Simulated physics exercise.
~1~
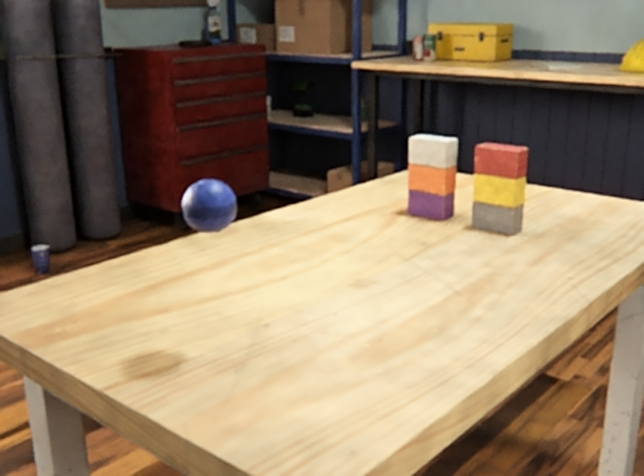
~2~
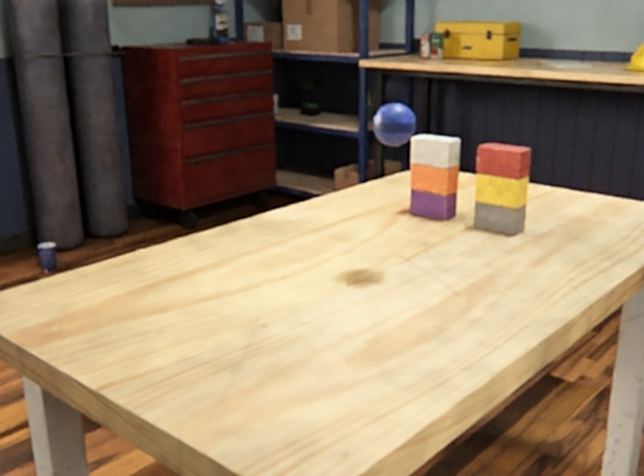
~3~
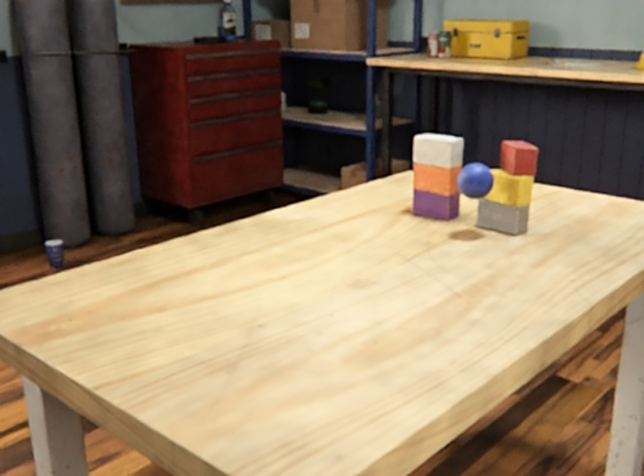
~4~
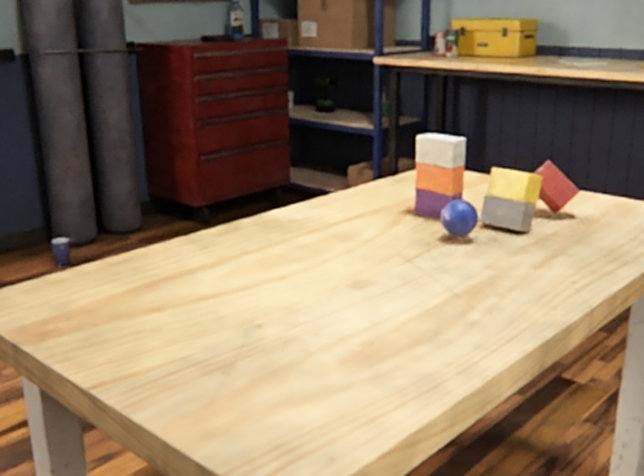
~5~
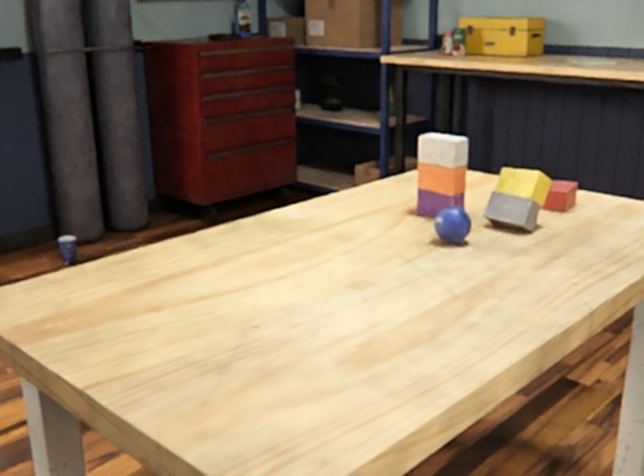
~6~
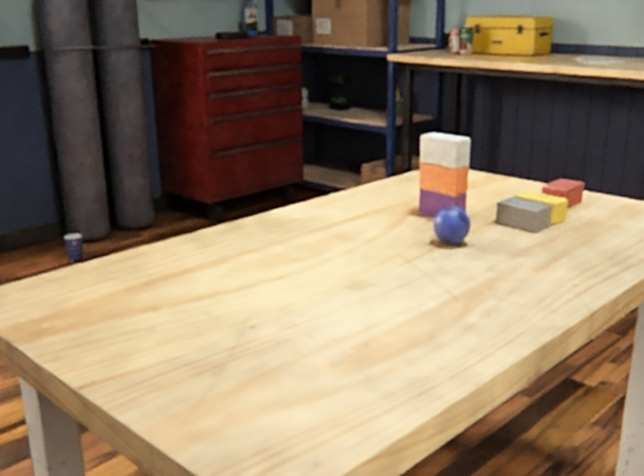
Wooden table with two stacks of blocks, a blue ball flying in and toppling the right stack, the left one staying upright.
